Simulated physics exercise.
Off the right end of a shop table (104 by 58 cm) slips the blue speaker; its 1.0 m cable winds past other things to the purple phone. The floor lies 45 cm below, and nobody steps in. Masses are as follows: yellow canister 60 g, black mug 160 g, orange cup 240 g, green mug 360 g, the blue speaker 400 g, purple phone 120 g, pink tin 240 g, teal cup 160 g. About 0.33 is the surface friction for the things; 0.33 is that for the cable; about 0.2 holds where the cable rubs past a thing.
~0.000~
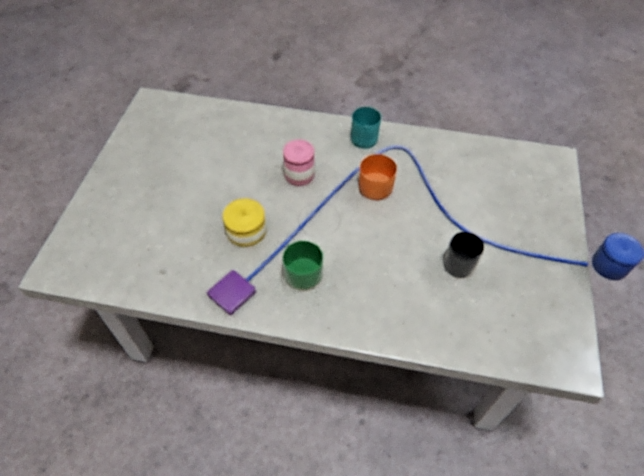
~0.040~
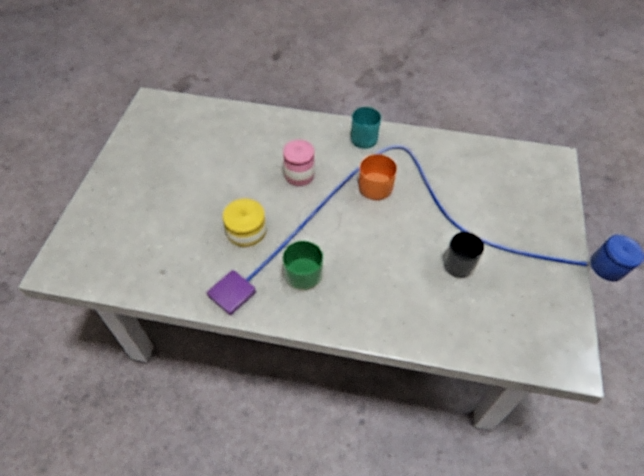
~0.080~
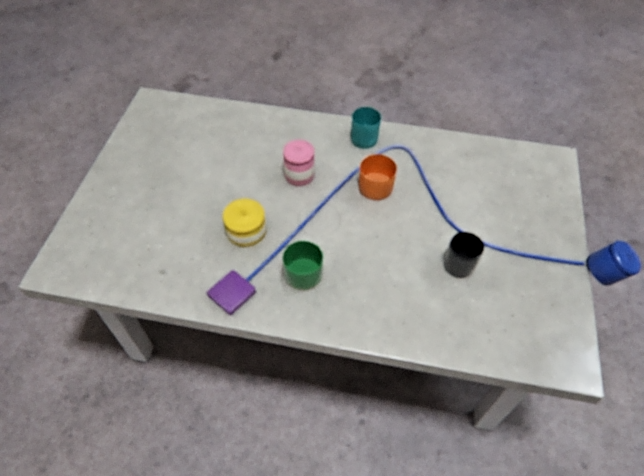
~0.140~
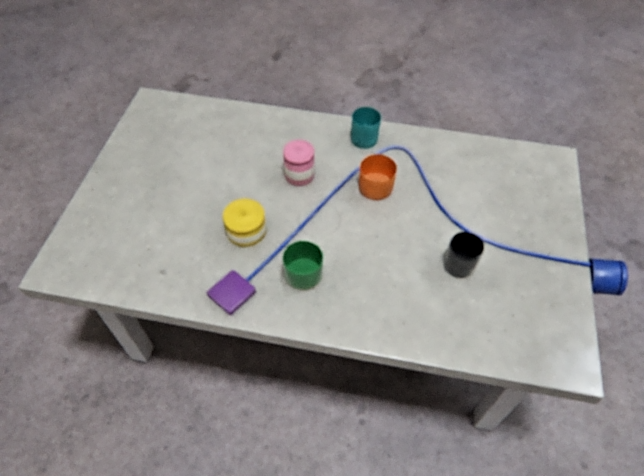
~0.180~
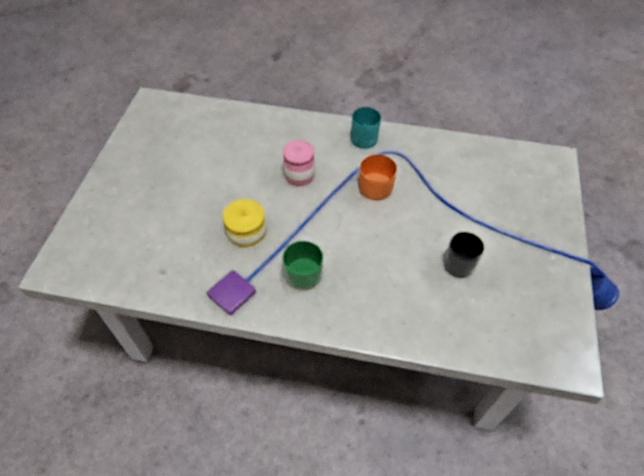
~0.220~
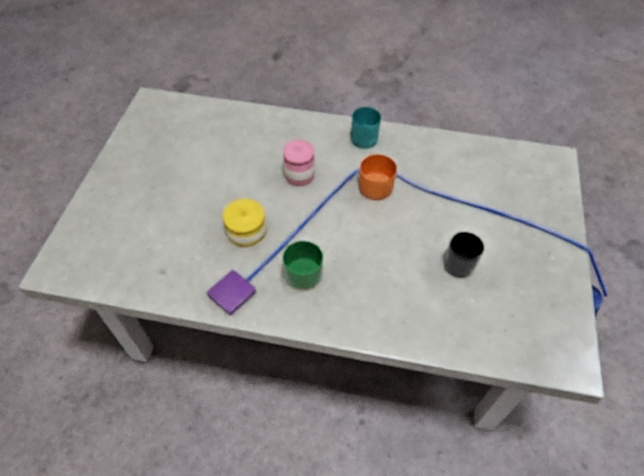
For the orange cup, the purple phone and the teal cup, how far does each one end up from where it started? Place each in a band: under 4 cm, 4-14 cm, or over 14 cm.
The orange cup falls in the top band. The purple phone falls in the top band. The teal cup falls in the bottom band.
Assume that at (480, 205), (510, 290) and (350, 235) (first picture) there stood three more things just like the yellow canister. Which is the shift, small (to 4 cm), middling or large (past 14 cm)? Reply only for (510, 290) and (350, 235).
The first would move just a bit, and the second would move just a bit.
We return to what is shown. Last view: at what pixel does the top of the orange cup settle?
It comes to rest close to (415, 235).
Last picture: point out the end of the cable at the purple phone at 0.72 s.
Around (335, 191).
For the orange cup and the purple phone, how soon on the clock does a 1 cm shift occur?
Approx. times - orange cup: 0.28 s, purple phone: 0.26 s.
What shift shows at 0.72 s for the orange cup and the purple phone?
Shifts - orange cup 20 cm, purple phone 25 cm.
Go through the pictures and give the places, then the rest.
In the first frame, orange cup (379, 167); purple phone (231, 290); teal cup (367, 116); cable runs through (536, 255) (447, 214) (407, 150) (343, 183).
In the second frame, blue speaker (624, 249); cable runs through (535, 256) (407, 150).
In the third frame, blue speaker (614, 263); cable runs through (532, 256) (407, 150).
In the fourth frame, blue speaker (605, 277); cable runs through (538, 255) (407, 151).
In the fifth frame, blue speaker (595, 289); cable runs through (563, 253) (408, 159).
In the sixth frame, orange cup (379, 168); purple phone (231, 290); teal cup (367, 116); cable runs through (593, 260) (507, 215) (417, 186) (343, 183).
By 0.5 s, the cable's tail end at (306, 213); purple phone 19 cm off its start, orange cup 14 cm off its start, blue speaker over the edge.
By 0.7 s, the cable's tail end at (335, 191); purple phone 27 cm off its start, orange cup 18 cm off its start, blue speaker over the edge.
By 1.0 s, the cable's tail end at (335, 191); purple phone 27 cm off its start at (323, 197), orange cup 18 cm off its start at (415, 235), blue speaker over the edge.
By 1.2 s, the cable's tail end at (335, 191); purple phone 27 cm off its start, orange cup 18 cm off its start, blue speaker over the edge.
By 2.4 s, the cable's tail end at (335, 191); purple phone 27 cm off its start at (323, 197), orange cup 18 cm off its start at (415, 235), teal cup 0 cm off its start at (367, 117), blue speaker over the edge.
